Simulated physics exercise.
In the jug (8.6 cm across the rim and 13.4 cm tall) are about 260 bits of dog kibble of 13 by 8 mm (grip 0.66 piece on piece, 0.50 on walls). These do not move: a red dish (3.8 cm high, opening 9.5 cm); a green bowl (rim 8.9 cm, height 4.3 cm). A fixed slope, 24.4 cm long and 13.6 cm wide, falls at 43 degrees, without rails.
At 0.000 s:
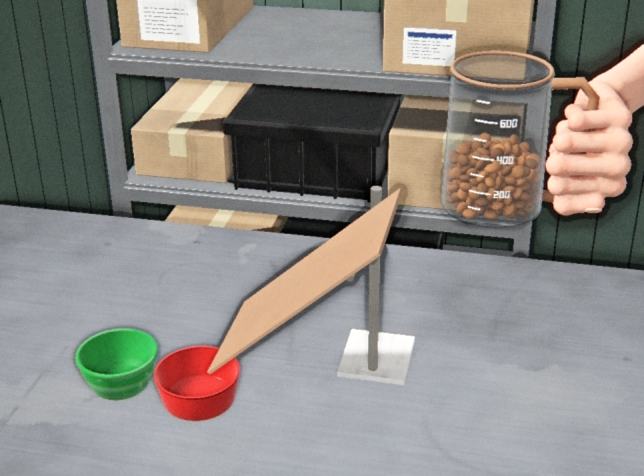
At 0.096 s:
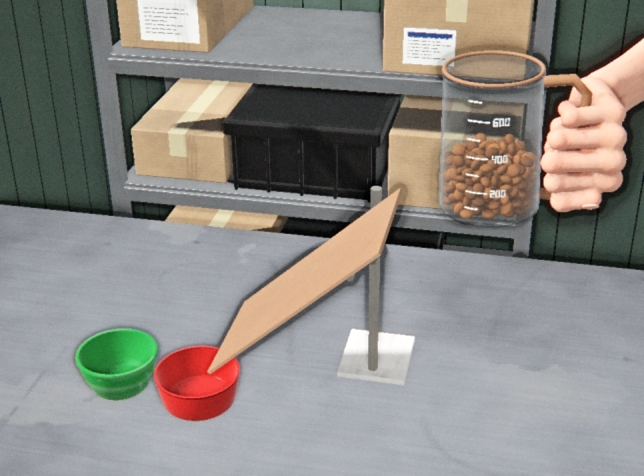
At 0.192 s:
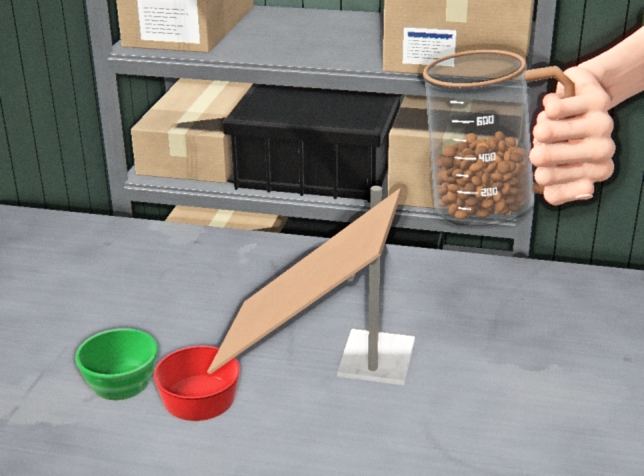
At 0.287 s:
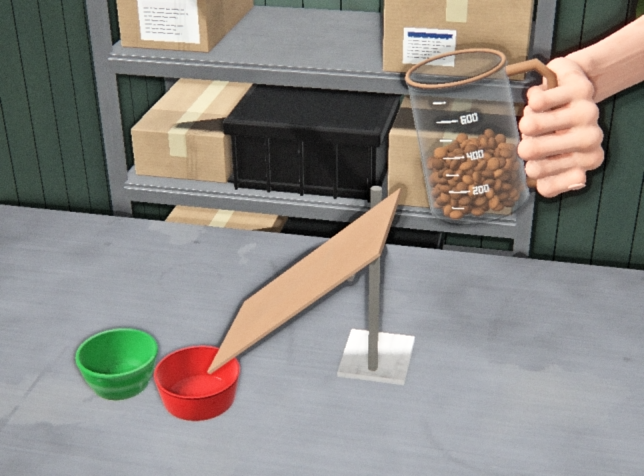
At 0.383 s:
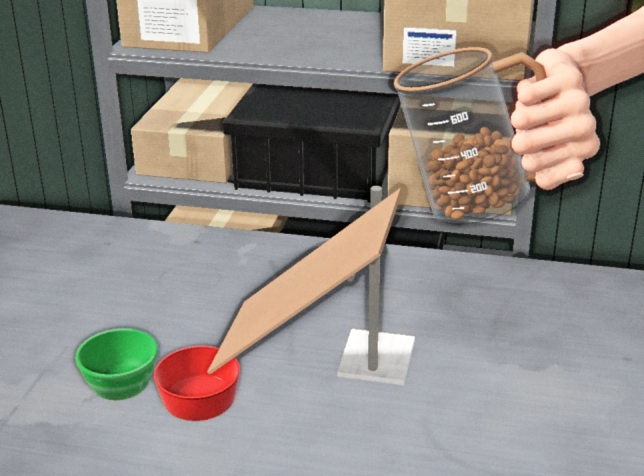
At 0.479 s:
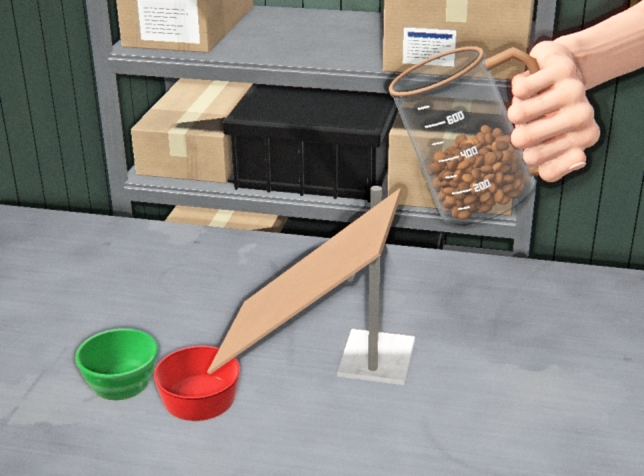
A hand moves a clear jug of brown kibble slightly left and tilts it leftward.
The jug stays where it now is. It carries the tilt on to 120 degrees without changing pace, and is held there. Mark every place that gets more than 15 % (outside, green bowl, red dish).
Outside: Above, green bowl: Below, red dish: Above.
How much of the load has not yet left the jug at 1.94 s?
About 100 per cent.
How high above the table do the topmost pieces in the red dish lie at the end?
Some 3.5 cm.
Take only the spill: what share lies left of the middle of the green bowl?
Some 20 per cent.
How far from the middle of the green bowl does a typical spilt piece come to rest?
About 34 cm.
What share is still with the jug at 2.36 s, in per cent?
Some 65 per cent of the load.
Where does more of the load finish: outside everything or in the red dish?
The larger share is outside everything.
After 1.04 s, tilt 56 degrees; jug 100 %; middle of all pieces near (496, 161).
Then, at 1.51 s, tilt 83 degrees; jug 100 %; middle of all pieces near (499, 151).
Then, at 1.94 s, tilt 108 degrees; jug 100 %; middle of all pieces near (492, 146).
After 2.36 s, tilt 120 degrees; slope 30 %, jug 65 %, outside 5 %; middle of all pieces near (429, 203).
By 4.2 s all is still; green bowl 0 %, slope 0 %, red dish 30 %, jug 0 %, outside 70 %.
